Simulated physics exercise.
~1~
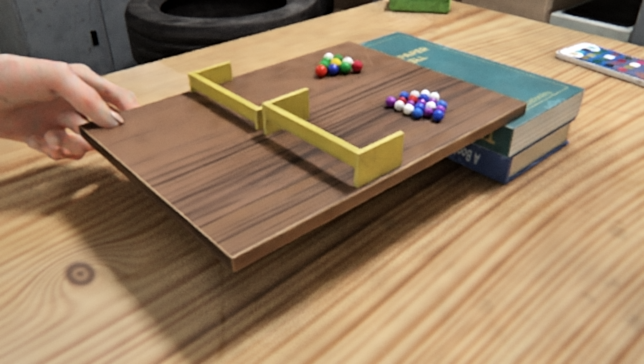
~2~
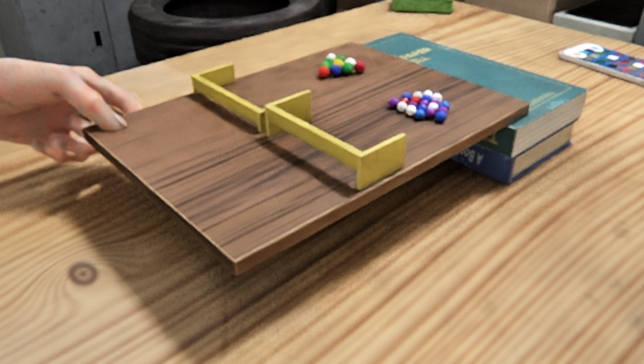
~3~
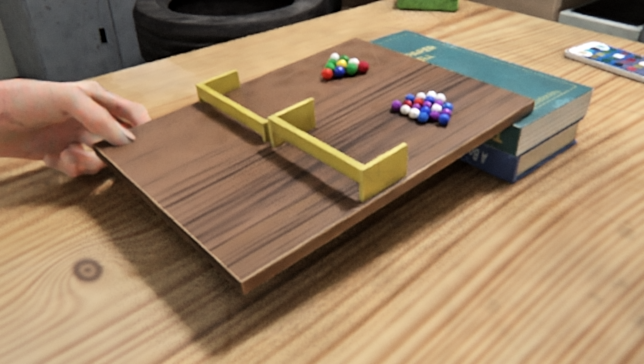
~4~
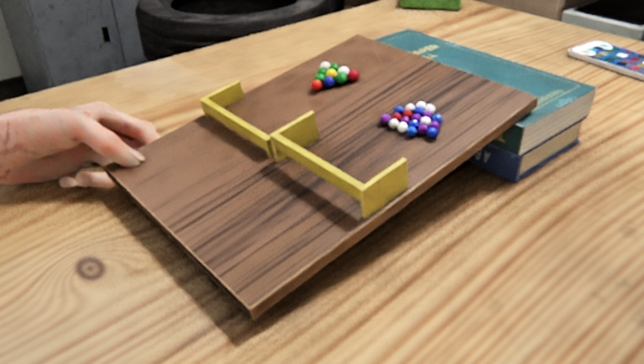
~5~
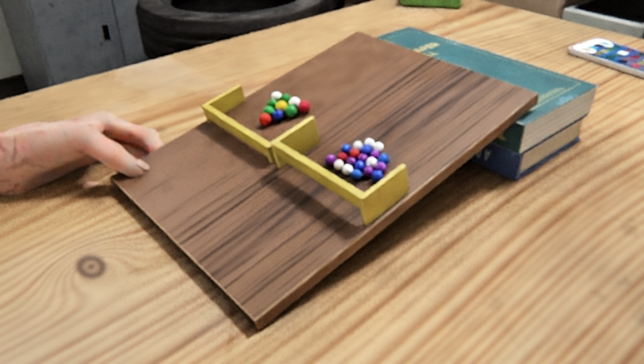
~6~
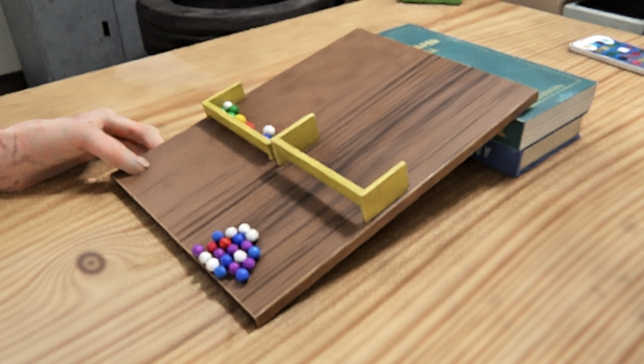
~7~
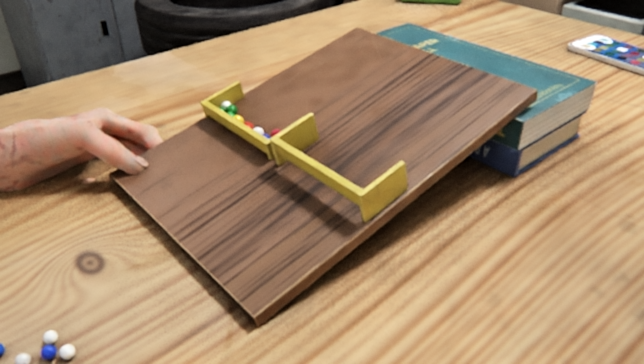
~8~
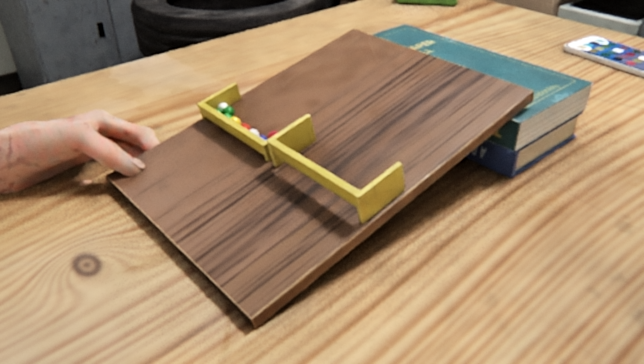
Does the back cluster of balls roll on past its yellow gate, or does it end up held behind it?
The back cluster ends up held behind its yellow gate, while the front cluster rolls on past its own gate.
